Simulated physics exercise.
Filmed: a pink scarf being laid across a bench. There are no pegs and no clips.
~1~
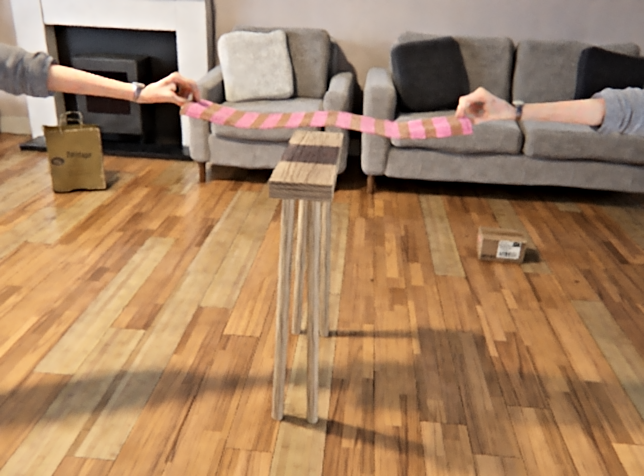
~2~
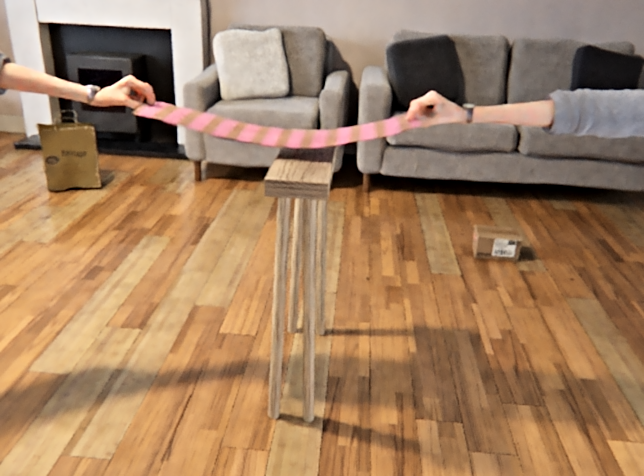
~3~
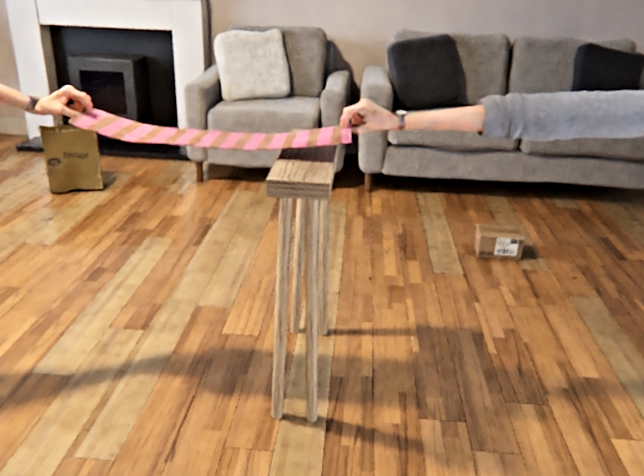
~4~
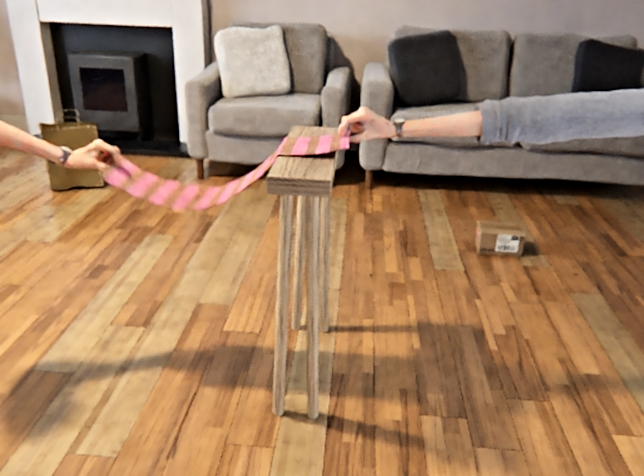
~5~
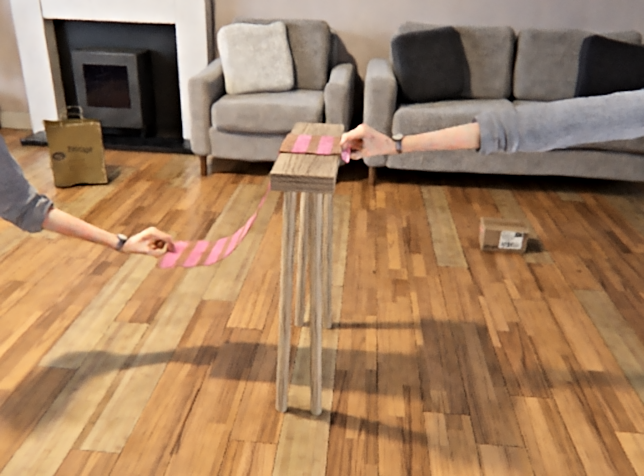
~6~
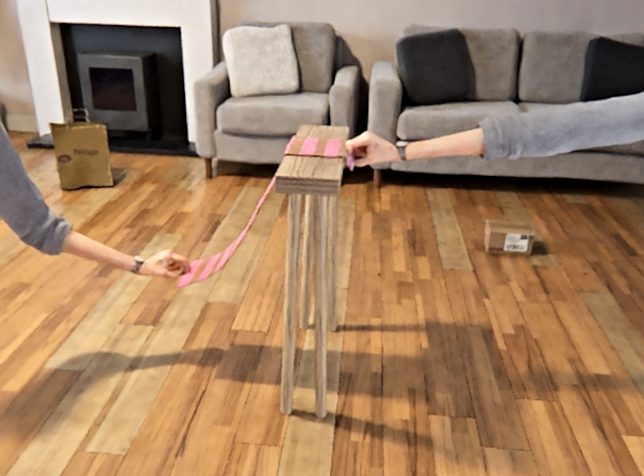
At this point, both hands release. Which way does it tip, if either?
Left.
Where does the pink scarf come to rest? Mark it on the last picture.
Resting point: About (259, 360).
Then, 0.40 s past the final frame, scarf clear of the top and falling near (261, 292).
Then, 0.64 s past the final frame, scarf in a heap on the floor near (259, 358).
When it is over, scarf in a heap on the floor near (259, 360). The pink scarf slips off to the left.
